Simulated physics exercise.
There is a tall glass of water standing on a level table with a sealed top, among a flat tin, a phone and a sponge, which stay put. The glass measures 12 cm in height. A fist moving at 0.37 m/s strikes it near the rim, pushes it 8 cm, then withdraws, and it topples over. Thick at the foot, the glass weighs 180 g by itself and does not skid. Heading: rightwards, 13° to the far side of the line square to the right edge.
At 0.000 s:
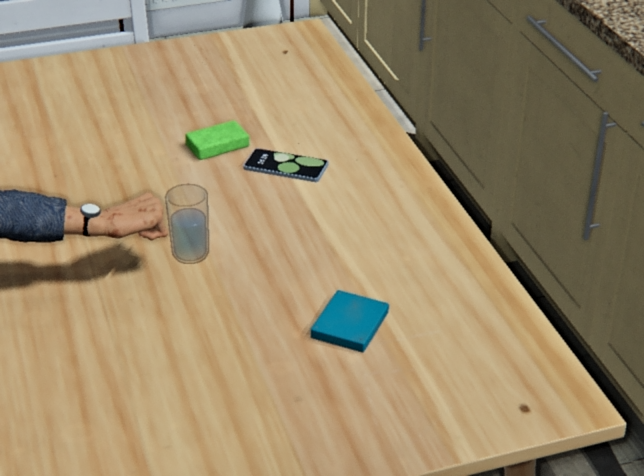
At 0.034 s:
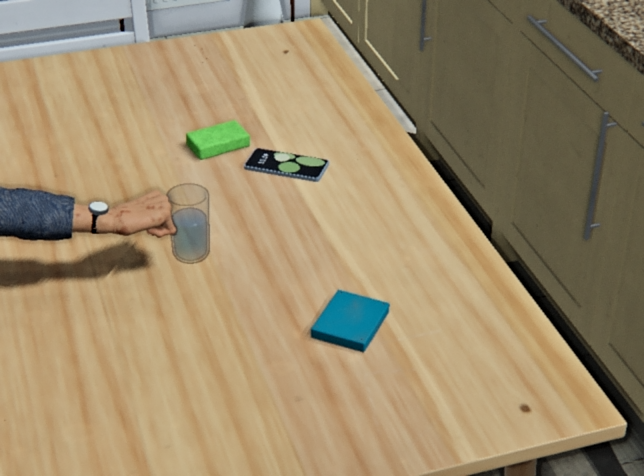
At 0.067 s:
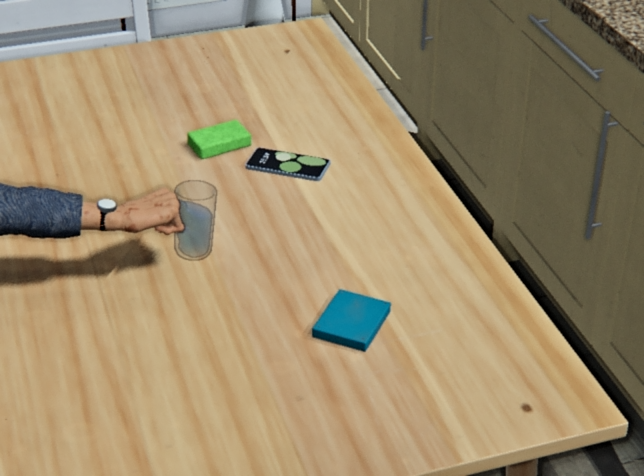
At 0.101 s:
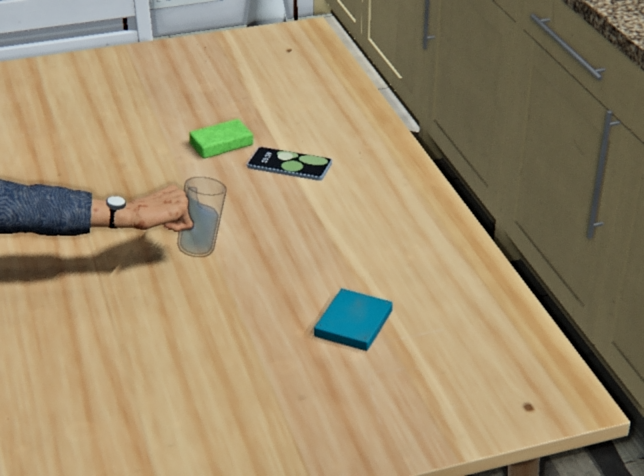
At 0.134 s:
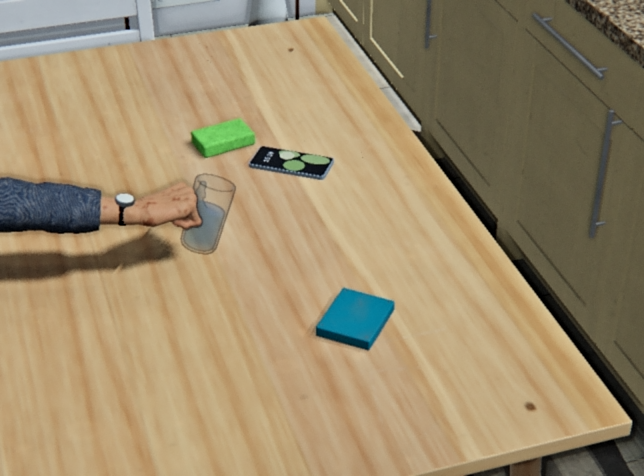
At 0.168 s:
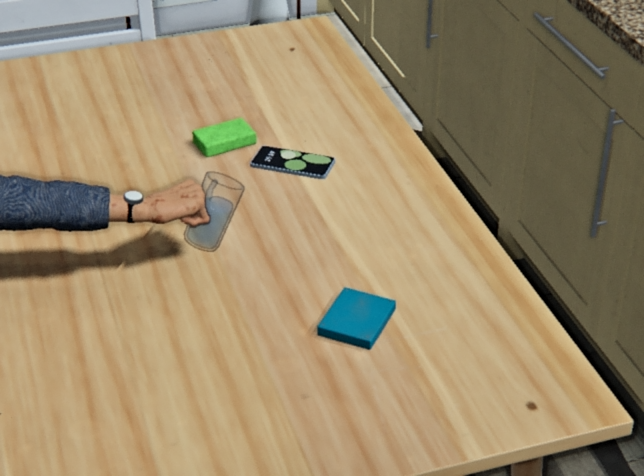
A fist at the end of a blue-sleeved arm wearing a watch moves right across a wooden table and presses against a glass of liquid near its rim. The glass leans gradually farther to the right as the fist keeps pushing, while the green sponge, phone and flat blue tin stay still.
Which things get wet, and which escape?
Flat tin: Escapes; phone: Wet; sponge: Escapes.
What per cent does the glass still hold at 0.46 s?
Near 62 in a hundred.
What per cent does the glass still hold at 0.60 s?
Estimate: Around 34 in a hundred.
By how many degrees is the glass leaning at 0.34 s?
Looks like close to 82 degrees of lean.
After 0.34 s the tilt is 81° and 99 per cent is in the glass, 0 has run off the table; wet so far, nothing.
After 0.46 s the tilt is 88° and 61 per cent is in the glass, 0 has run off the table; wet so far, nothing.
After 0.60 s the tilt is 88° and 34 per cent is in the glass, 0 has run off the table; wet so far, phone.
After 0.84 s the tilt is 88° and 18 per cent is in the glass, 5 has run off the table; wet so far, phone.
In the end 7 per cent is in the glass, 34 has run off the table; wet so far, phone.
